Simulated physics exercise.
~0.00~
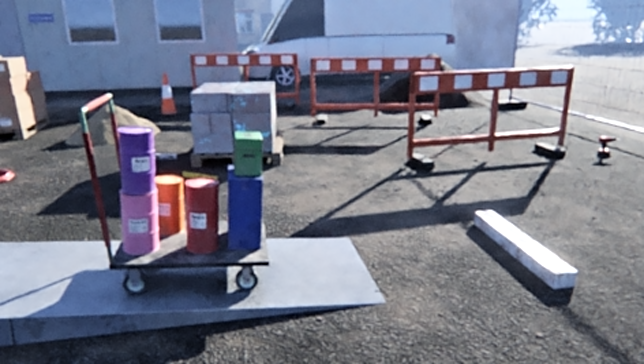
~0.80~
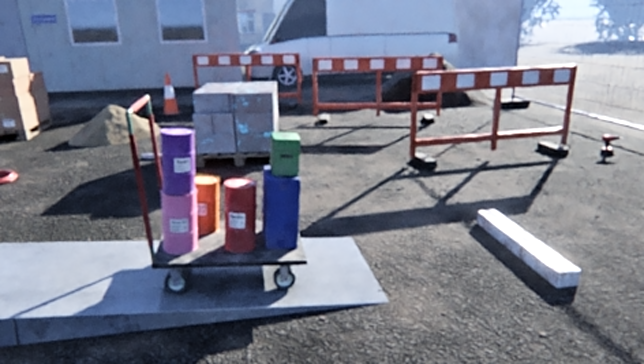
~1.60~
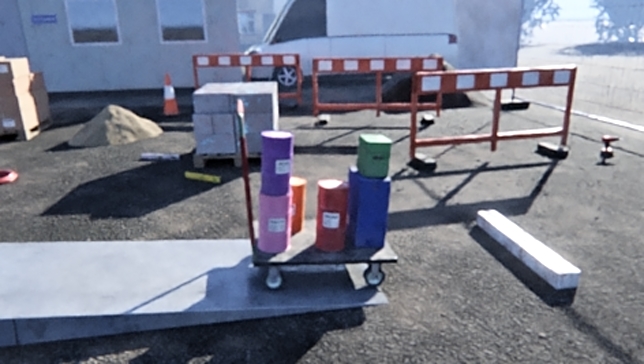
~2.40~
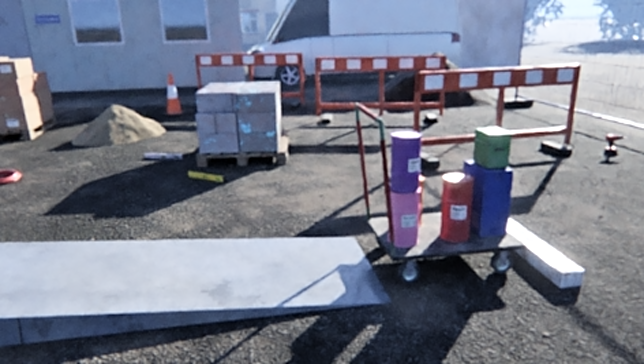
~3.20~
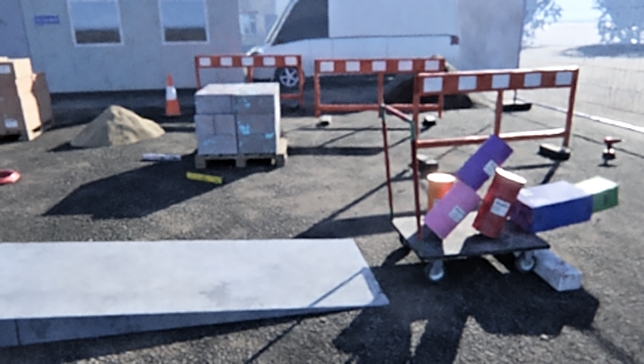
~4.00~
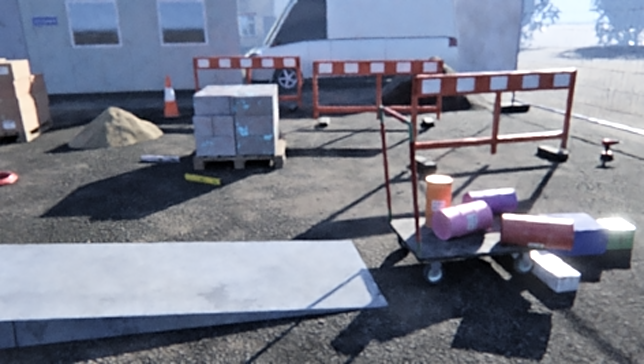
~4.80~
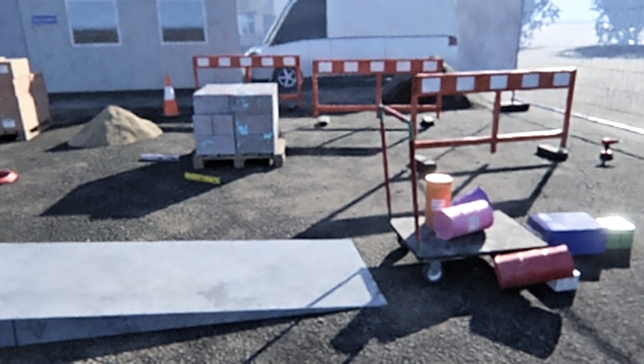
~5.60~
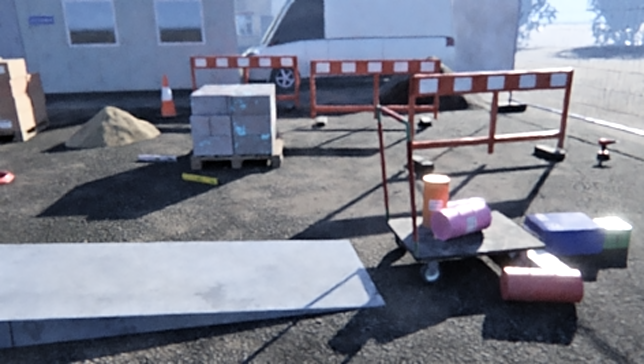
At first, a flat trolley carrying six colourful canisters and boxes rolls to the right down a grey ramp, its load upright. It rolls off the ramp onto the dark ground and reaches a pale kerb, where it stops and the load tips forward. The green toolbox and blue box pitch off the front, while the purple, pink and red canisters topple. The red canister then drops over the front edge and rolls a little towards the viewer, as the purple one slips behind the pink. Finally, the pink canister lies on the deck beside the upright orange one.
